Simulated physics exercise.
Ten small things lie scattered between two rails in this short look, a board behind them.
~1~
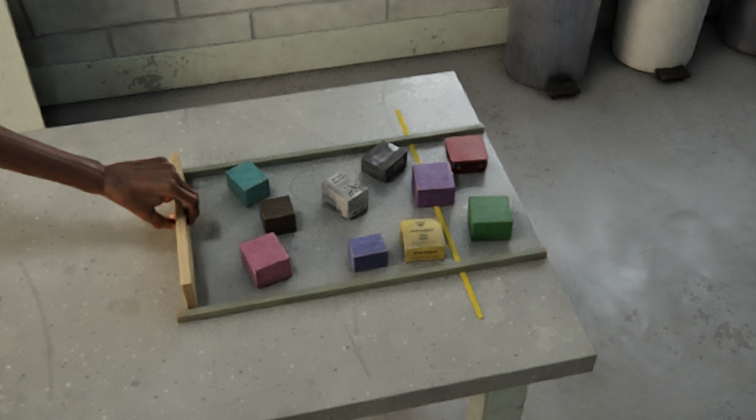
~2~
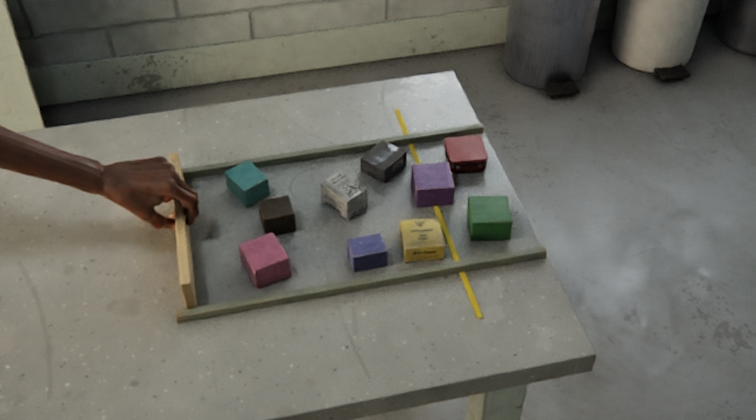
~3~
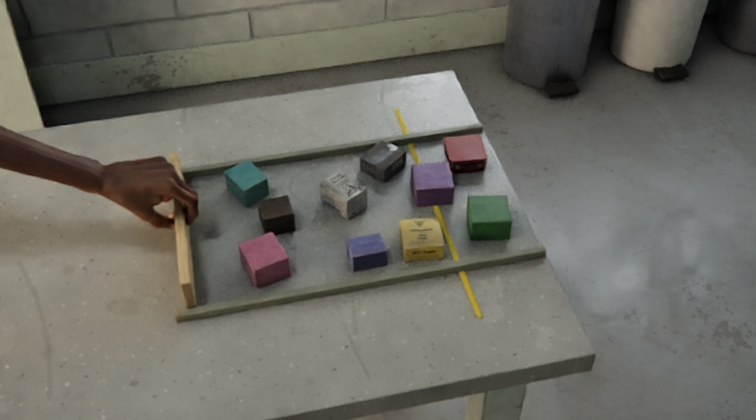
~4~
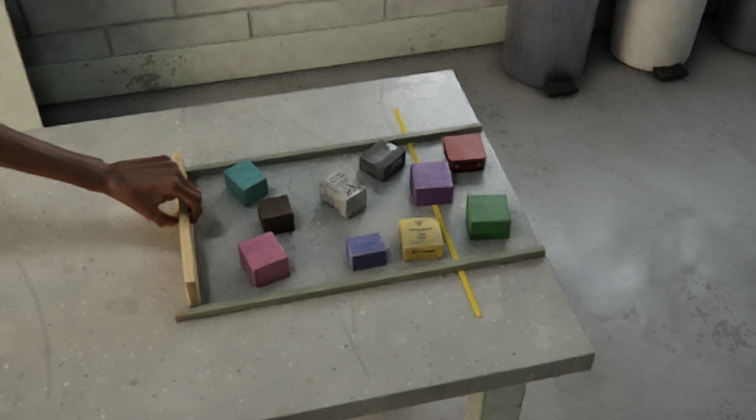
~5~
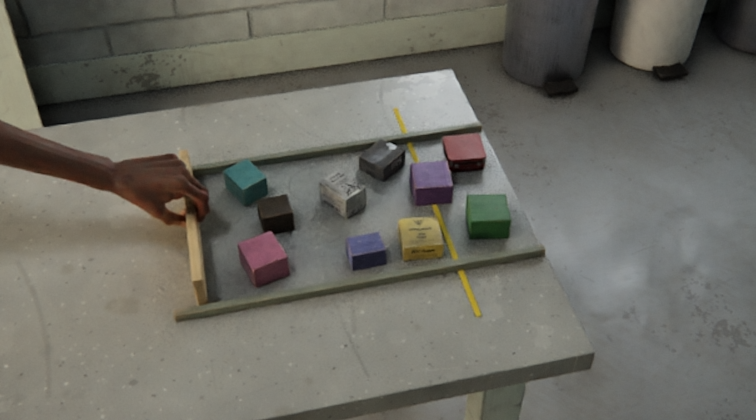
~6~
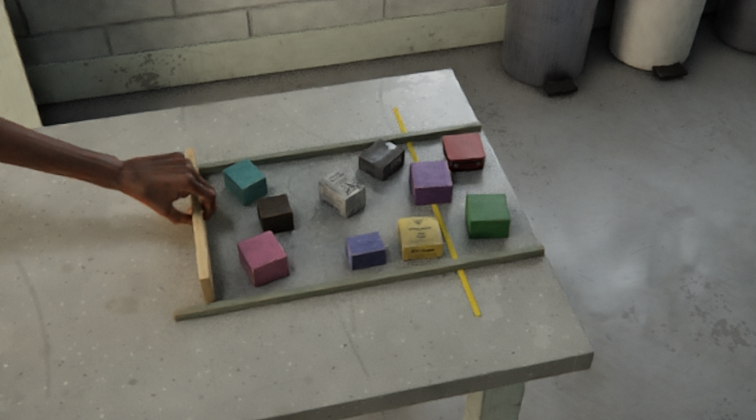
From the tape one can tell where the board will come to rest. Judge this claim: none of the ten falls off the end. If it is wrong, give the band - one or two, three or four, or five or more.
Wrong; one or two fall off.
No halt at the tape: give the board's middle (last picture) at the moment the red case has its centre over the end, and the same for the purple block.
(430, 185) and then (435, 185), give or take.
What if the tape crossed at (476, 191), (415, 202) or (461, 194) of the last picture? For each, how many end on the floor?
The three tries give 7, 1 and 4.
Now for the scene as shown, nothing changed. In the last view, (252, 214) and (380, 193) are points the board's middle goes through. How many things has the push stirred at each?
By then 2, and 9.
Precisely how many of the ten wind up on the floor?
That would be exactly 2.
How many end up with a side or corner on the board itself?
3 are in contact with it.
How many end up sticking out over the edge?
The count would be 2.
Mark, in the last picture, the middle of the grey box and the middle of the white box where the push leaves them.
Roughly (457, 142); the other one roughly (470, 173).
Soon after, none off yet; red case at rest near (463, 153); green block at rest near (487, 216); purple block at rest near (431, 183).
Then, none off yet; red case at rest near (463, 153); green block moved a little near (501, 213); purple block moved a little near (444, 183).
At rest, the number that fall off is one or two; fallen, yellow box and green block.
